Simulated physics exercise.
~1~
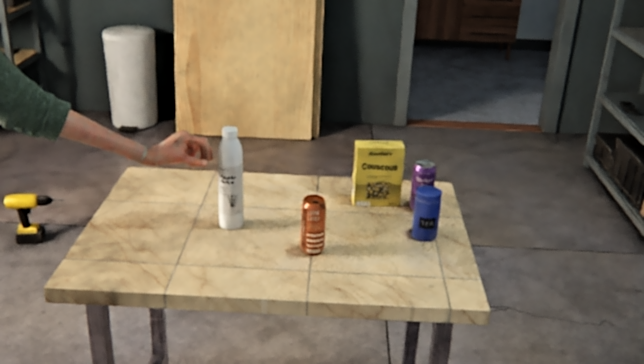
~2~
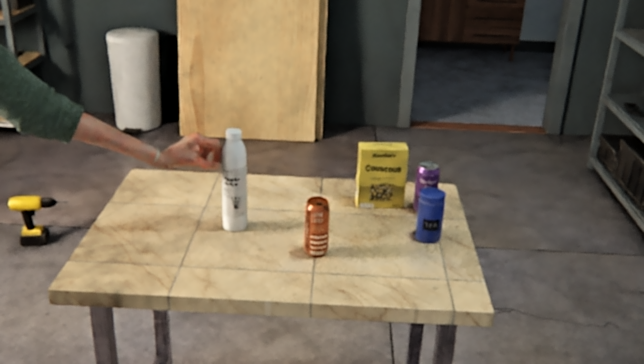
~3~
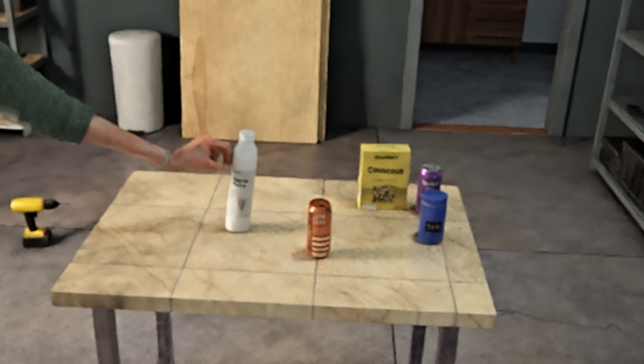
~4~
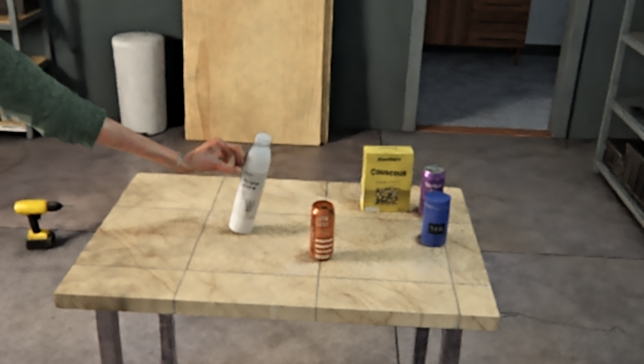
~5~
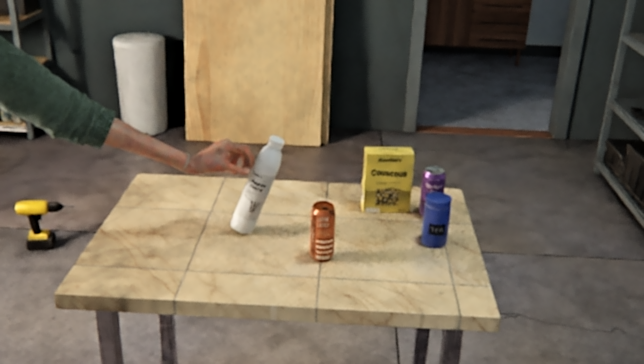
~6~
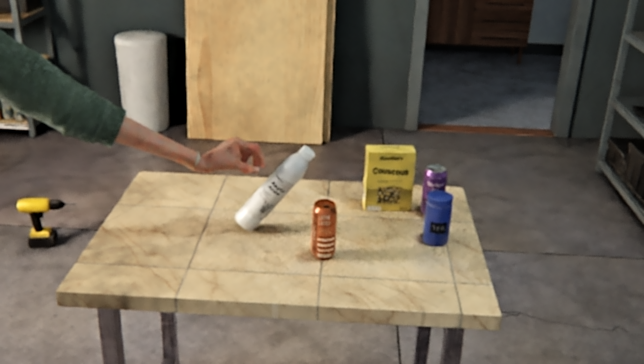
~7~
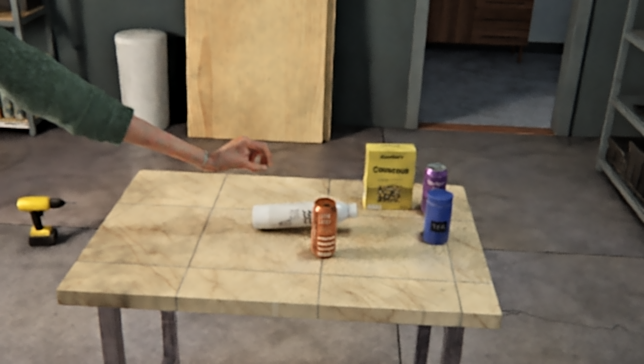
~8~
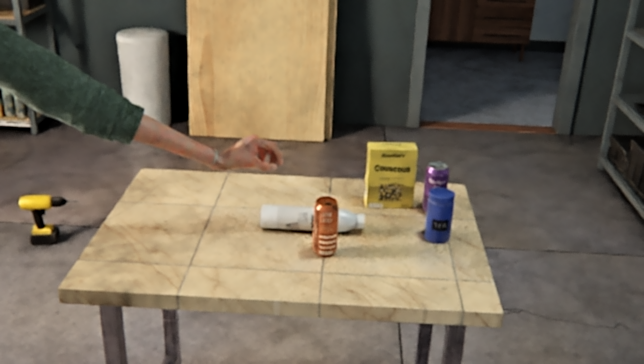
A hand pushes a white bottle rightward until it tips over onto the table.
